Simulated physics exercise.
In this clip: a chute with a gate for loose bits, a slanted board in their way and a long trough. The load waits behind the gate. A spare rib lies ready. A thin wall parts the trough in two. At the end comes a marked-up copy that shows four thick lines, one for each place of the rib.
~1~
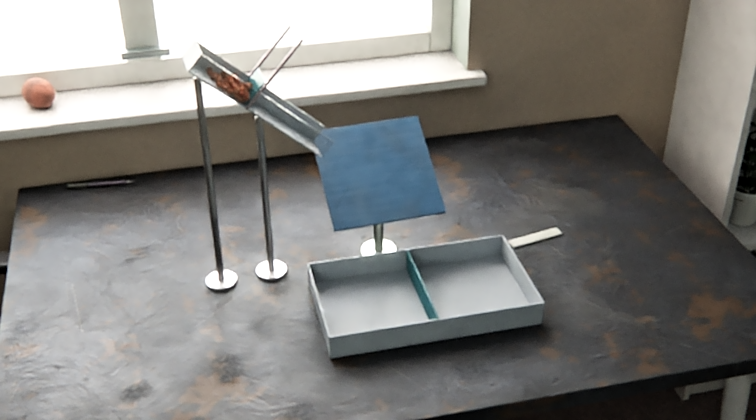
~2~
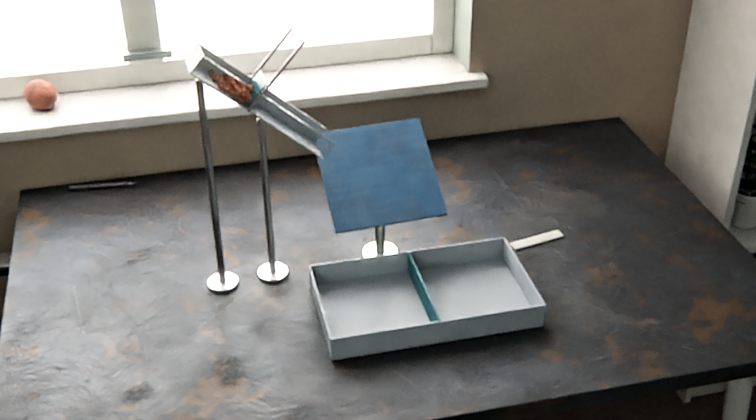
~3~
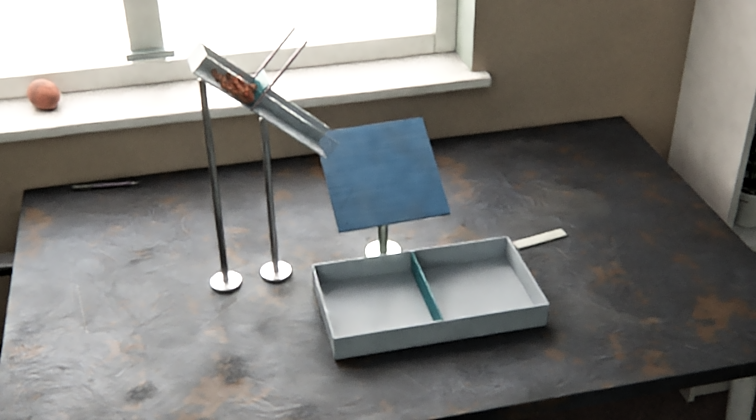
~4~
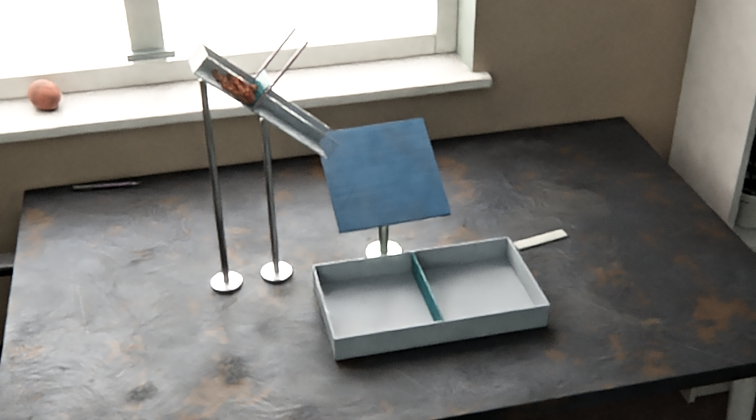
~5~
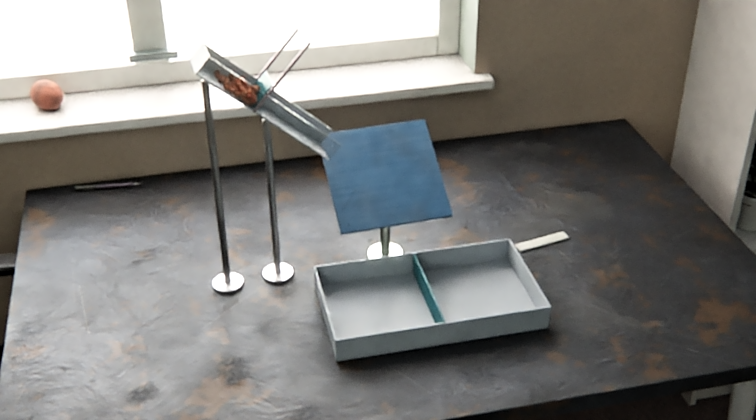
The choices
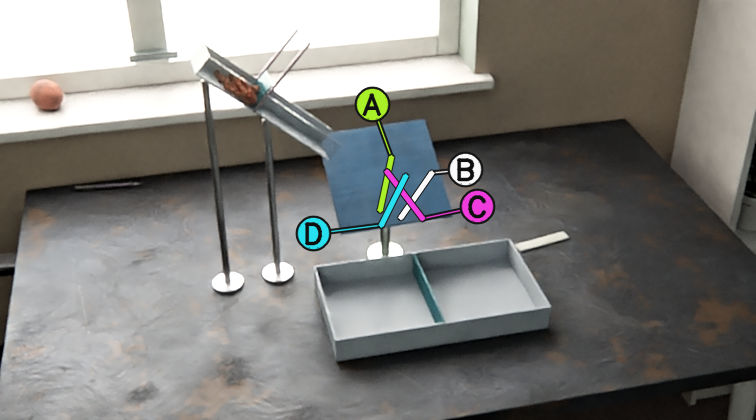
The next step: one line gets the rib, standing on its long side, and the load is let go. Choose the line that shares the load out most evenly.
Choose C.
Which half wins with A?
More lands on the left.
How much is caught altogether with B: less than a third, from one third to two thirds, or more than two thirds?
More than two thirds.
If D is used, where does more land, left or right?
The left half.
On the marked copy, line A from (391, 157) to (380, 210); line B from (431, 173) to (400, 217); line C from (386, 171) to (422, 218); line D from (405, 176) to (381, 225).
With A, of what is caught, every piece in the left half, not one piece in the right.
With B, of what is caught, almost all in the left half, just a few in the right.
With C, of what is caught, roughly half in the left half, roughly half in the right.
With D, of what is caught, almost all in the left half, just a few in the right.
